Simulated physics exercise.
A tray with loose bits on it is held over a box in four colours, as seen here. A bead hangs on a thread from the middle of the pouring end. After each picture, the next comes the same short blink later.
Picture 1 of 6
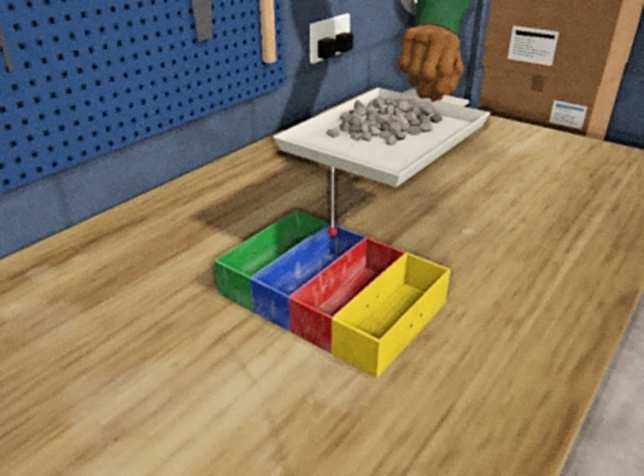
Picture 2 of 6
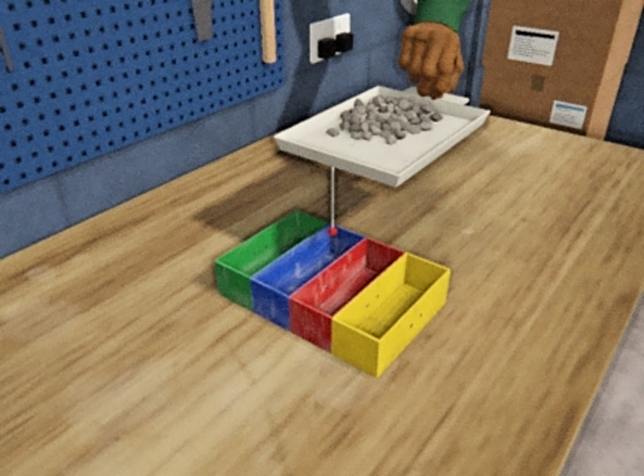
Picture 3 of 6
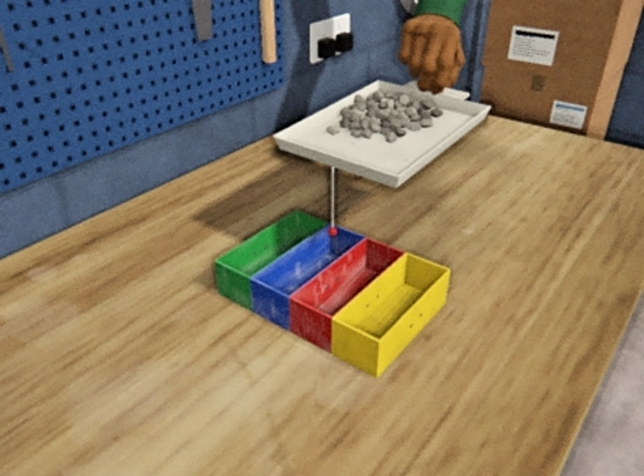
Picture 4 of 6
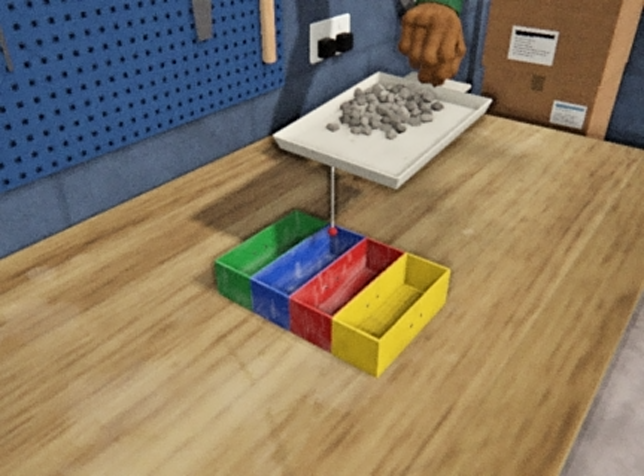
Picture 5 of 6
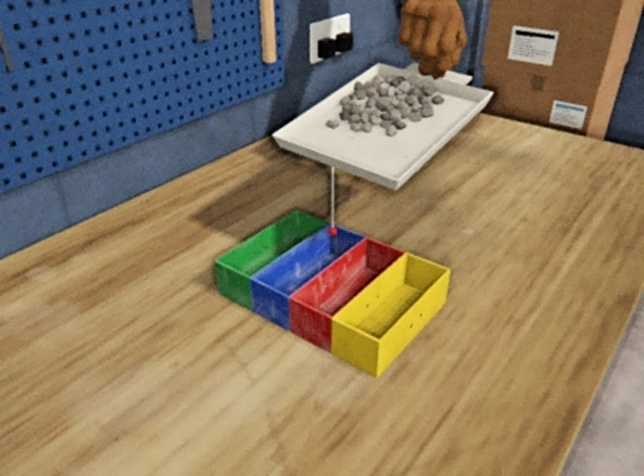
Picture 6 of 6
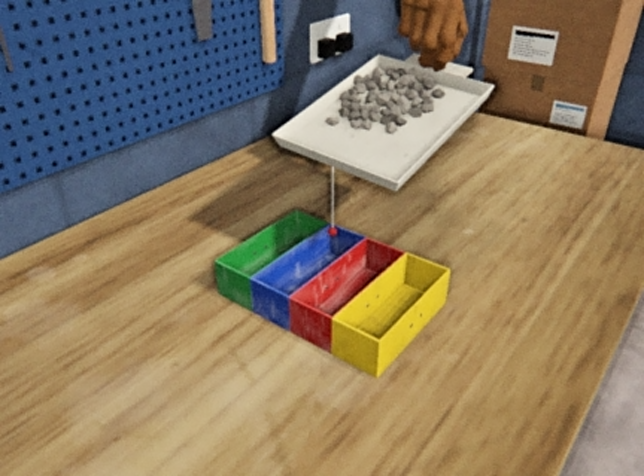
A hand at the far edge of a white tray of gray gravel rose a little, tilting the tray slightly toward its near right corner above a green, blue, red and yellow box.
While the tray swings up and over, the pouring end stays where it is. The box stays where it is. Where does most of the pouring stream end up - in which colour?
In the red one.
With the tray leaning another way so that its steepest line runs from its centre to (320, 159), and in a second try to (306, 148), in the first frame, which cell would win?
Try 1 - that green cell; try 2 - green.
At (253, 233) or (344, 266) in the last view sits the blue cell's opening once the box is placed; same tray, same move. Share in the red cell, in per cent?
About 0 per cent, then about 40 per cent.
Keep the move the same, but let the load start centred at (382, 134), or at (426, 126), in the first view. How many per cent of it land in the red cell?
Near 50 per cent and near 60 per cent.
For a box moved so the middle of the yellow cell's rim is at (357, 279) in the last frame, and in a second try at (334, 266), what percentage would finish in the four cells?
In order: 90 percent, then 40 percent.
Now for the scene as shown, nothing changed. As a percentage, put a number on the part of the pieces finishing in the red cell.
Roughly 50 in a hundred.
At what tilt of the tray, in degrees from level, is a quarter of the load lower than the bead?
Close to 70 degrees, I reckon.
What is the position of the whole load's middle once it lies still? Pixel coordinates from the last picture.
About pixel (355, 306).
Soon after the last picture, tray tipped steeply; most on the tray; a stray few in the yellow cell; a small part falling or outside the box.
A little later, tray tipped right over; a small part on the tray; about a third in the red cell; about a quarter in the yellow cell; a small part in the blue cell; about a quarter falling or outside the box.
Later still, tray tipped past a quarter turn; about half in the red cell; about a quarter in the yellow cell; about a quarter in the blue cell; a stray few falling or outside the box.
At rest, tray tipped past a quarter turn; about half in the red cell; about a quarter in the yellow cell; about a quarter in the blue cell; none in the green cell; a stray few outside the box.
